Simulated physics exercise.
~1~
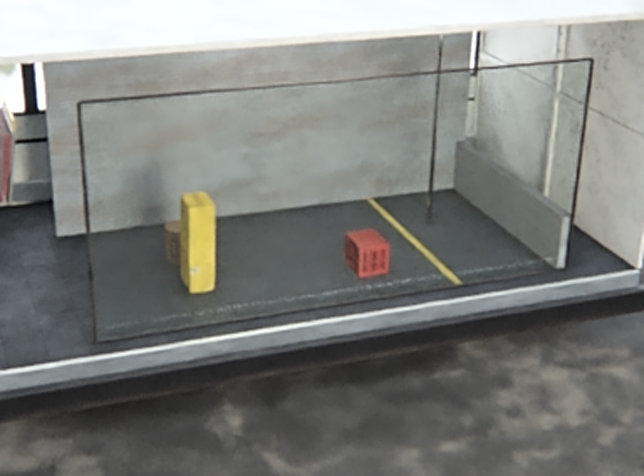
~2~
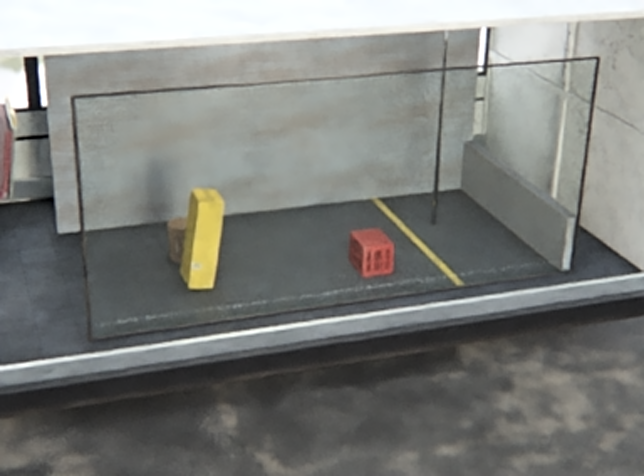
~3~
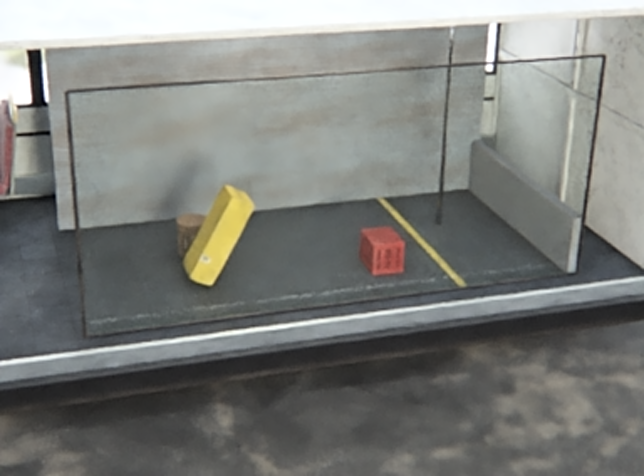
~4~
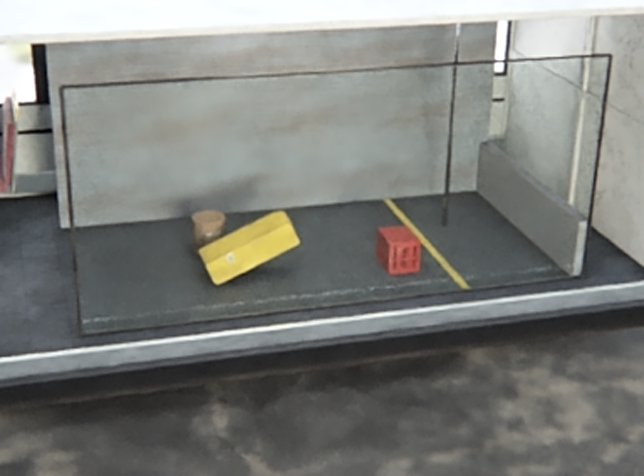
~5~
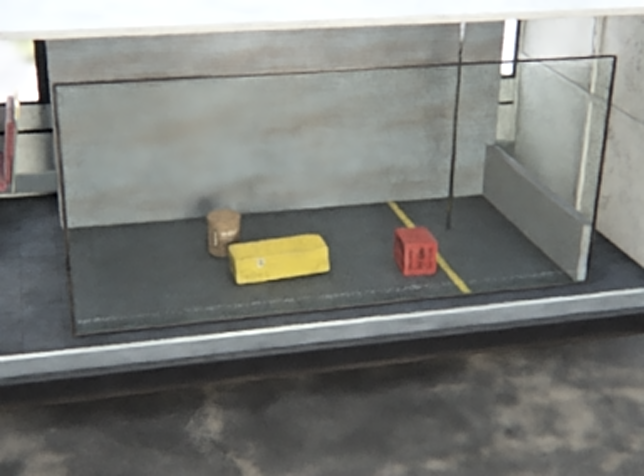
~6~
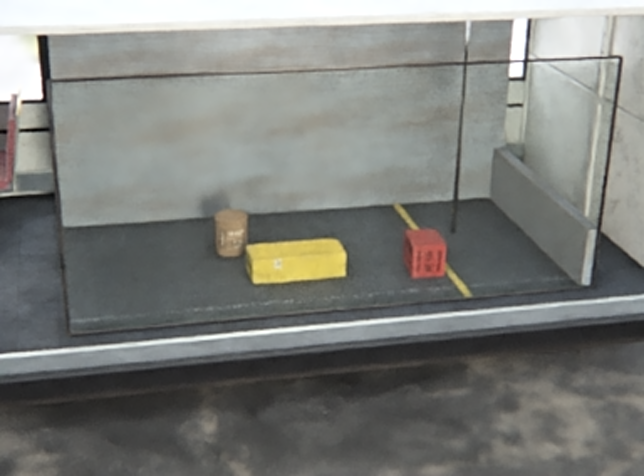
A tall yellow box leaned over to the right and toppled onto its side, then slid along the dark floor as the red crate and brown bucket slid right too, the bucket stopping short of the yellow line and the crate right beside it.
